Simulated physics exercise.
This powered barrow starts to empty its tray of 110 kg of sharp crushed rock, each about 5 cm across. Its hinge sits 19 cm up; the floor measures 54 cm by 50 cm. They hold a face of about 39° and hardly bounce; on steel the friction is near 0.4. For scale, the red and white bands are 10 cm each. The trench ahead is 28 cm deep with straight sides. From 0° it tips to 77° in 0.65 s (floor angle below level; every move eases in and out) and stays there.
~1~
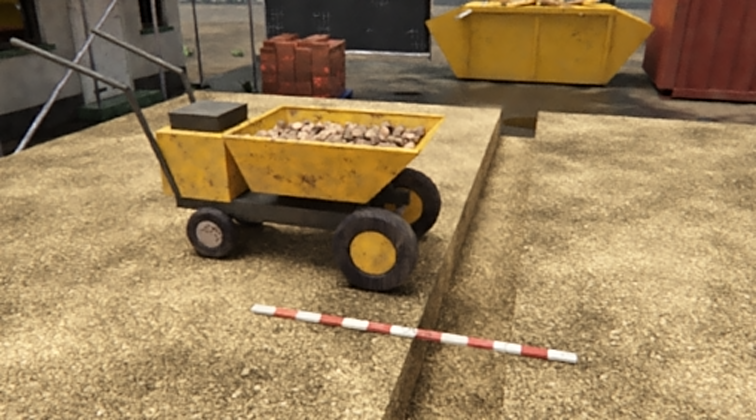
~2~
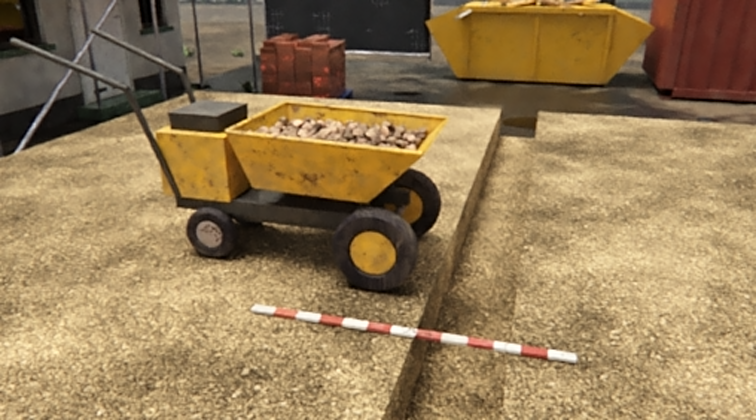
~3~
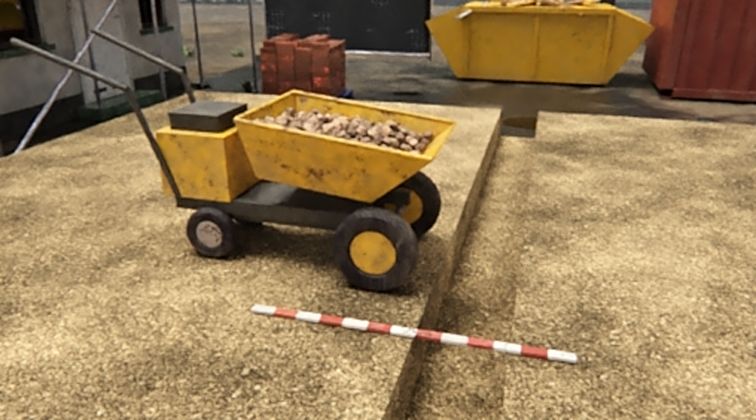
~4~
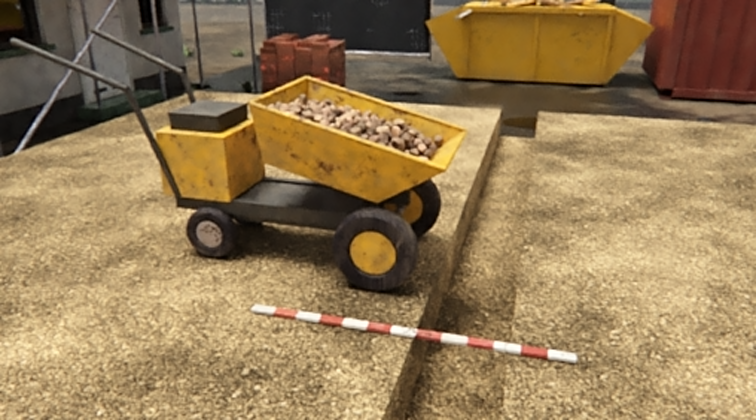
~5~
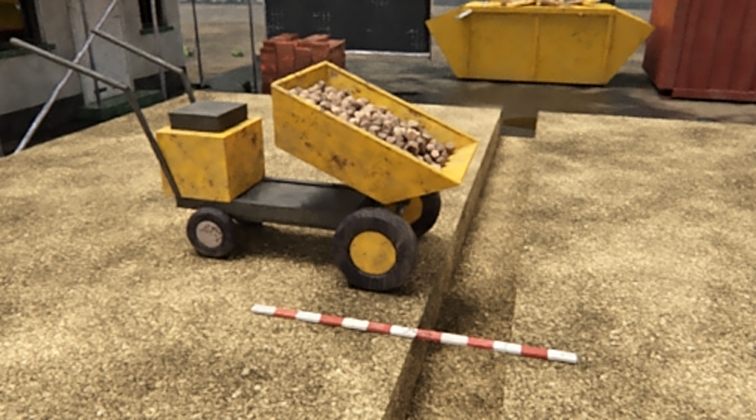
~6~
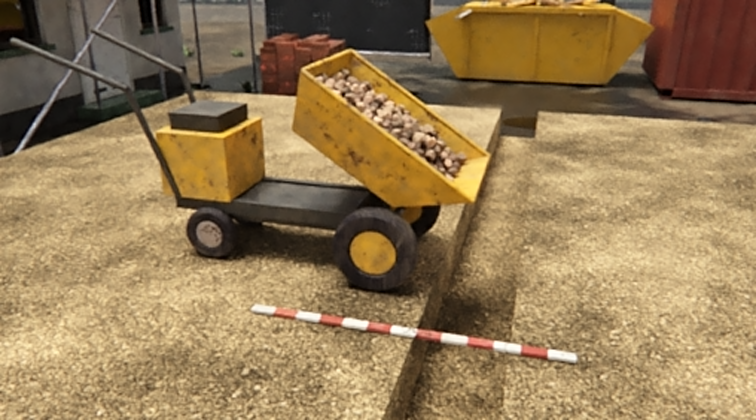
On a gravelly building site beside a narrow trench, a stationary yellow powered barrow steadily tilting its stone-filled tray forward and right.
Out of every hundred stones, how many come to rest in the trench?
About 37 per cent.
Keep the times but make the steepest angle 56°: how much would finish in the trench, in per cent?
In that case some 15 per cent.
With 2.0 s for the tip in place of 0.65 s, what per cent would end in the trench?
It would be near 55 per cent.
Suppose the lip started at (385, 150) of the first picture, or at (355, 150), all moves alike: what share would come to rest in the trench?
About 70 and 95 per cent.
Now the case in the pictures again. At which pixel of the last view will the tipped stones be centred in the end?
Their middle is at about (548, 277).
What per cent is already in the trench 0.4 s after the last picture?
About 10 per cent by then.
Then, 0.2 s after the last picture the floor is at 65°, 100 % in the tray; the foremost stones are at (487, 216).
Then, 0.4 s after the last picture the floor is at 77°, 63 % in the tray, 10 % in the trench, 27 % past the trench; the foremost stones are at (576, 279).
Then, 0.8 s after the last picture the floor is at 77°, 8 % in the tray, 26 % in the trench, 65 % past the trench; the foremost stones are past the picture's edge.
Then, 2.8 s after the last picture the floor is at 77°, 0 % in the tray, 37 % in the trench, 63 % past the trench; the foremost stones are past the picture's edge.
